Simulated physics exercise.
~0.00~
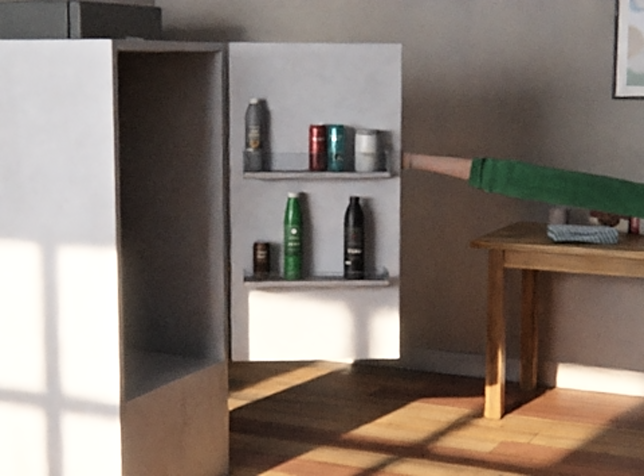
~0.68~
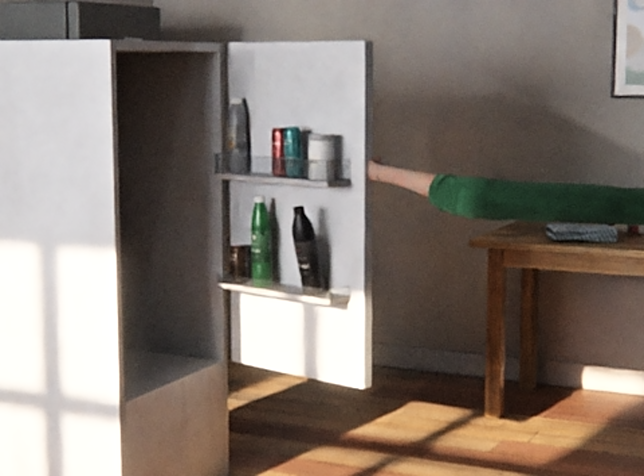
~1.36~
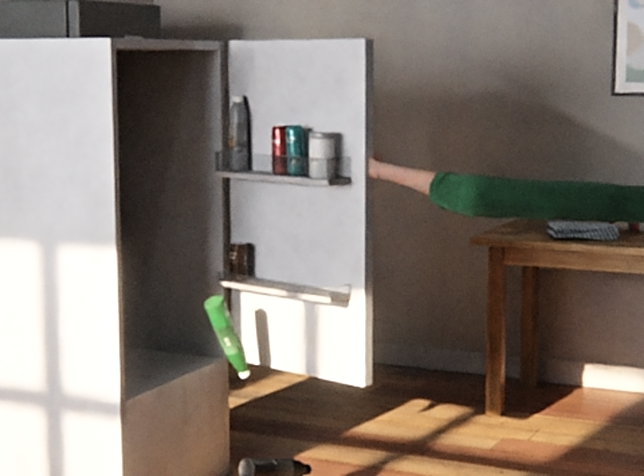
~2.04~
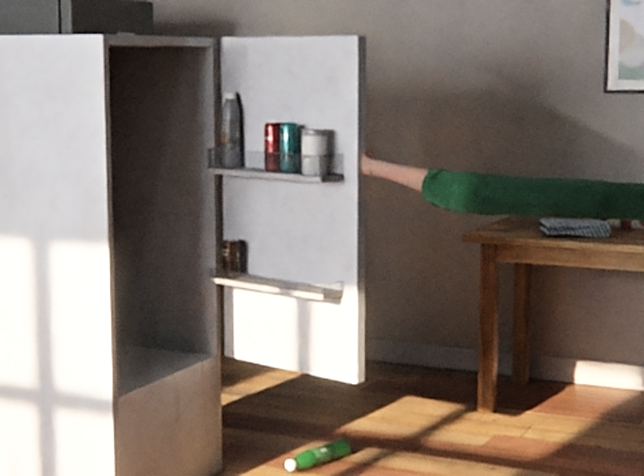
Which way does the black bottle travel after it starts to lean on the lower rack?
It moves down, dropping from the lower rack to the floor, where it is seen on its side.
